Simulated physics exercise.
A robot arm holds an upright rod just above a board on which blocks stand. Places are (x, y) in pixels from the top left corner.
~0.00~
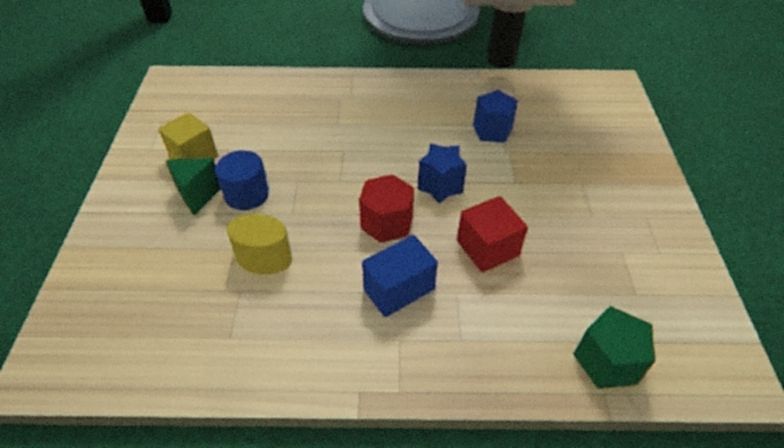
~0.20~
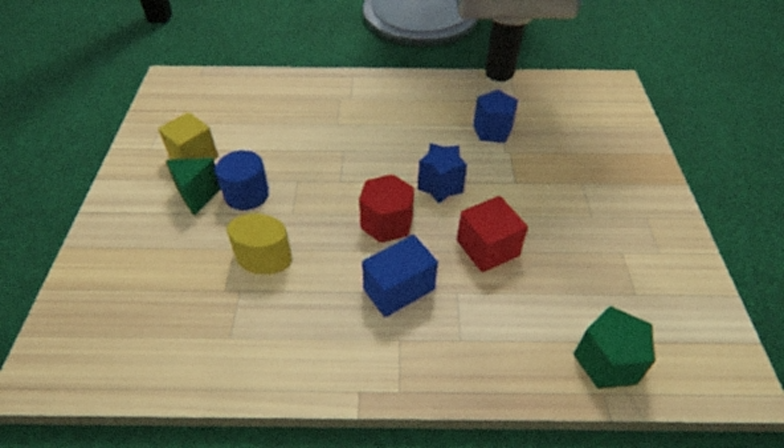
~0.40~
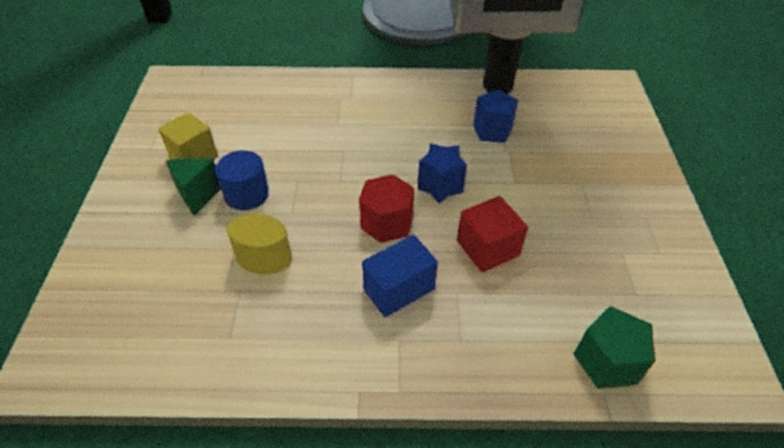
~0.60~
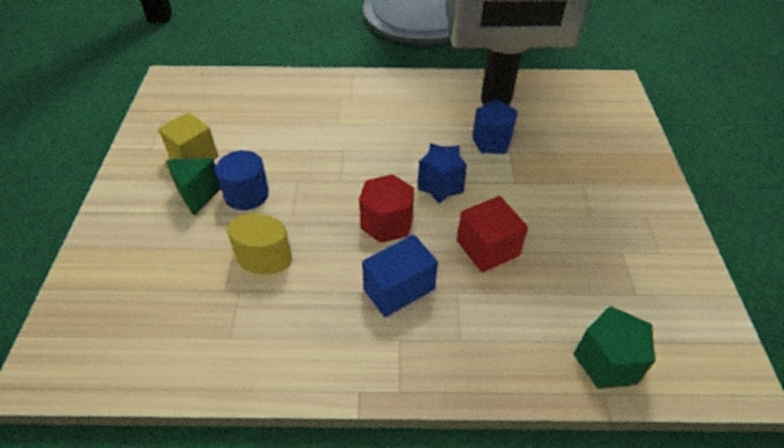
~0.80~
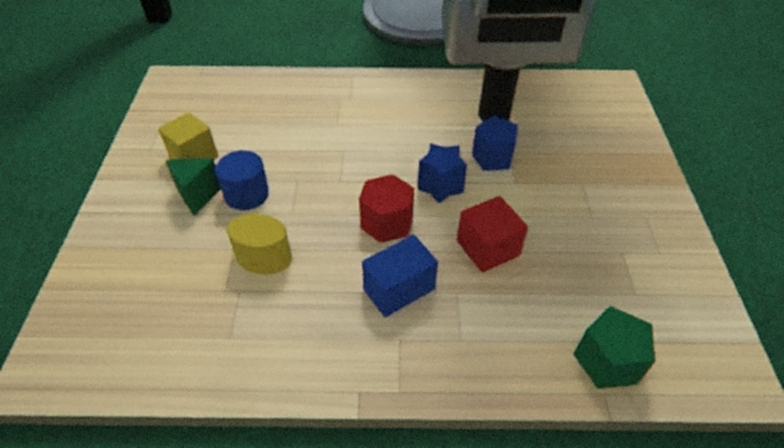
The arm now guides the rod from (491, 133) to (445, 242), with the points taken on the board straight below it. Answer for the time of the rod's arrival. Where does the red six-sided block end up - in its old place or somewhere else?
It keeps its spot.
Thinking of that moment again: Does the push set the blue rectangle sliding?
That would be a no.
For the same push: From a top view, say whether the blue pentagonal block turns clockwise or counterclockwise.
Seen from above, its turn is counter-clockwise.
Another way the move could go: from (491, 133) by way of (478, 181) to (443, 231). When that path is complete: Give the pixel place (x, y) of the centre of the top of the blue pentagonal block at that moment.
About (511, 179).
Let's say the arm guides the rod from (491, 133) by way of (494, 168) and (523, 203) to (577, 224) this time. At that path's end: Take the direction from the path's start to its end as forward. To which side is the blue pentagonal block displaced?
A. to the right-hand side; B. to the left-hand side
It's A.
What follows on the original path. One third of the way, rod at (480, 149); blue pentagonal block at (504, 159), turned 60° anticlockwise.
Two thirds of the way, rod at (465, 186); blue star block at (432, 163), turned 35° clockwise; blue pentagonal block at (510, 172), turned 100° anticlockwise.
At the end, rod at (447, 226); red six-sided block in place; blue rectangle in place; blue star block at (431, 164), turned 40° clockwise; red square at (496, 225), turned 20° anticlockwise; blue pentagonal block at (510, 172), turned 100° anticlockwise.
